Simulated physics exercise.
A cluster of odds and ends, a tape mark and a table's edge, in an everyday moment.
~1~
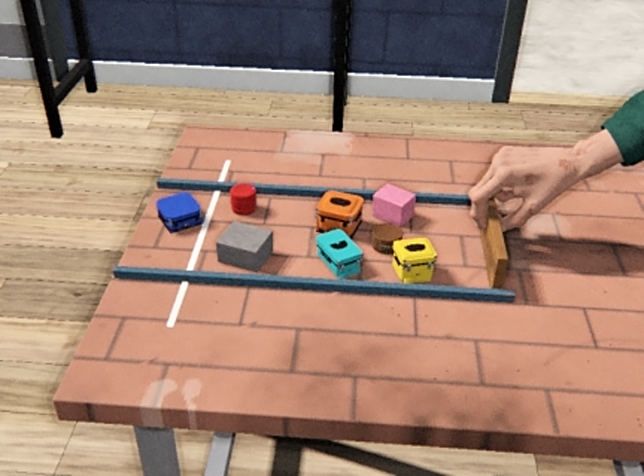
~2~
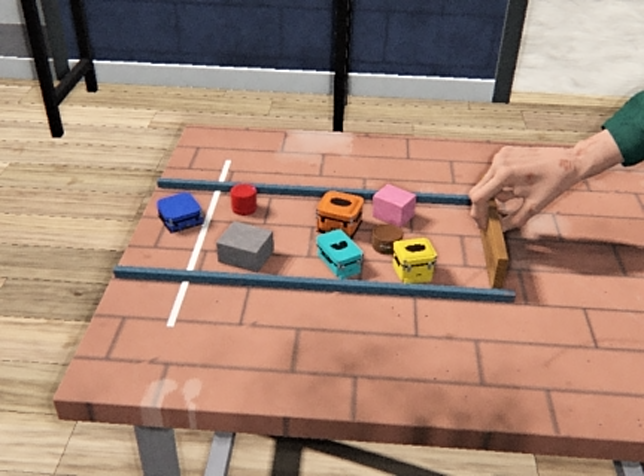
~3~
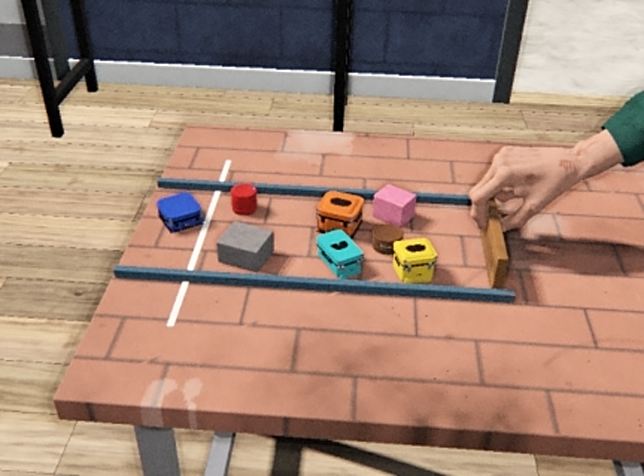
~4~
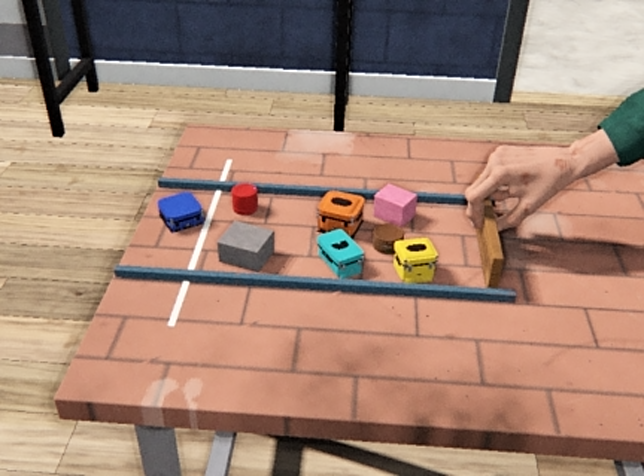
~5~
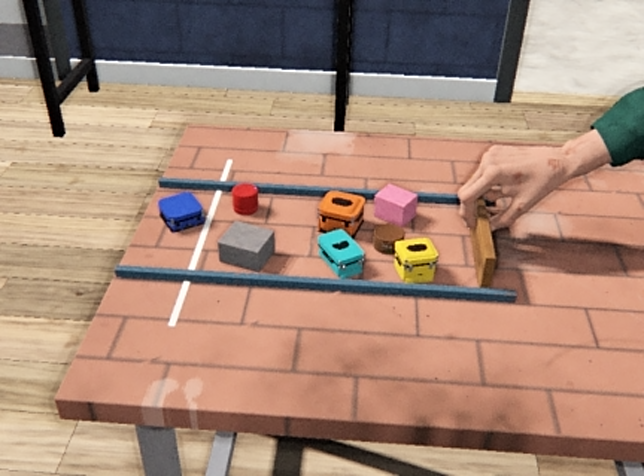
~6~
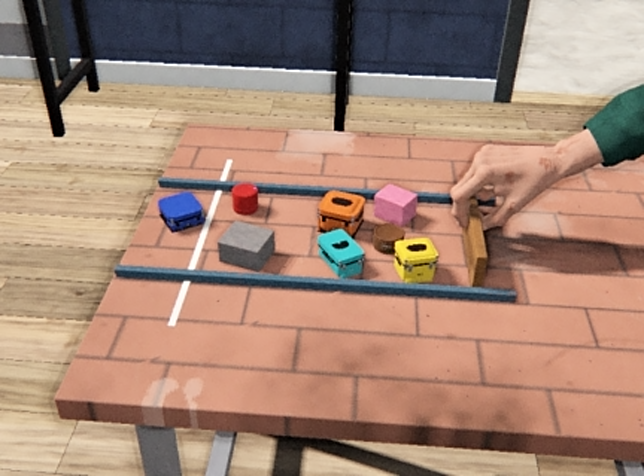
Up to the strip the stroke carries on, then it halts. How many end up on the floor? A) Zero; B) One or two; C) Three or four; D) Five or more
One or two (B).
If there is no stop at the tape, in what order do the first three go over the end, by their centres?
Sequence: Grey block; blue case; red lid.
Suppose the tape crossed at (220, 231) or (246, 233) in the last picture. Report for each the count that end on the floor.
Respectively 0 and 0.
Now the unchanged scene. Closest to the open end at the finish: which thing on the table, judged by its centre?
Red lid.
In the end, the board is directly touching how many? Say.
The figure is 3.
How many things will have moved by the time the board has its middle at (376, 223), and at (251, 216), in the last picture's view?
One spot: 5. Other spot: 8.
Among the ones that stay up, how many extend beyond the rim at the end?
Count of overhanging things: 0.
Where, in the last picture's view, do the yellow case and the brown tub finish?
Final positions - yellow case around (178, 244), brown tub around (187, 232).
Soon after, none off yet; blue case at rest near (181, 212); red lid at rest near (245, 199); grey block at rest near (247, 246).
After that, none off yet; blue case at rest near (181, 212); red lid at rest near (244, 199); grey block displaced about its own width near (202, 244).
In the end, the number that fall off is one or two; gone, grey block and blue case.
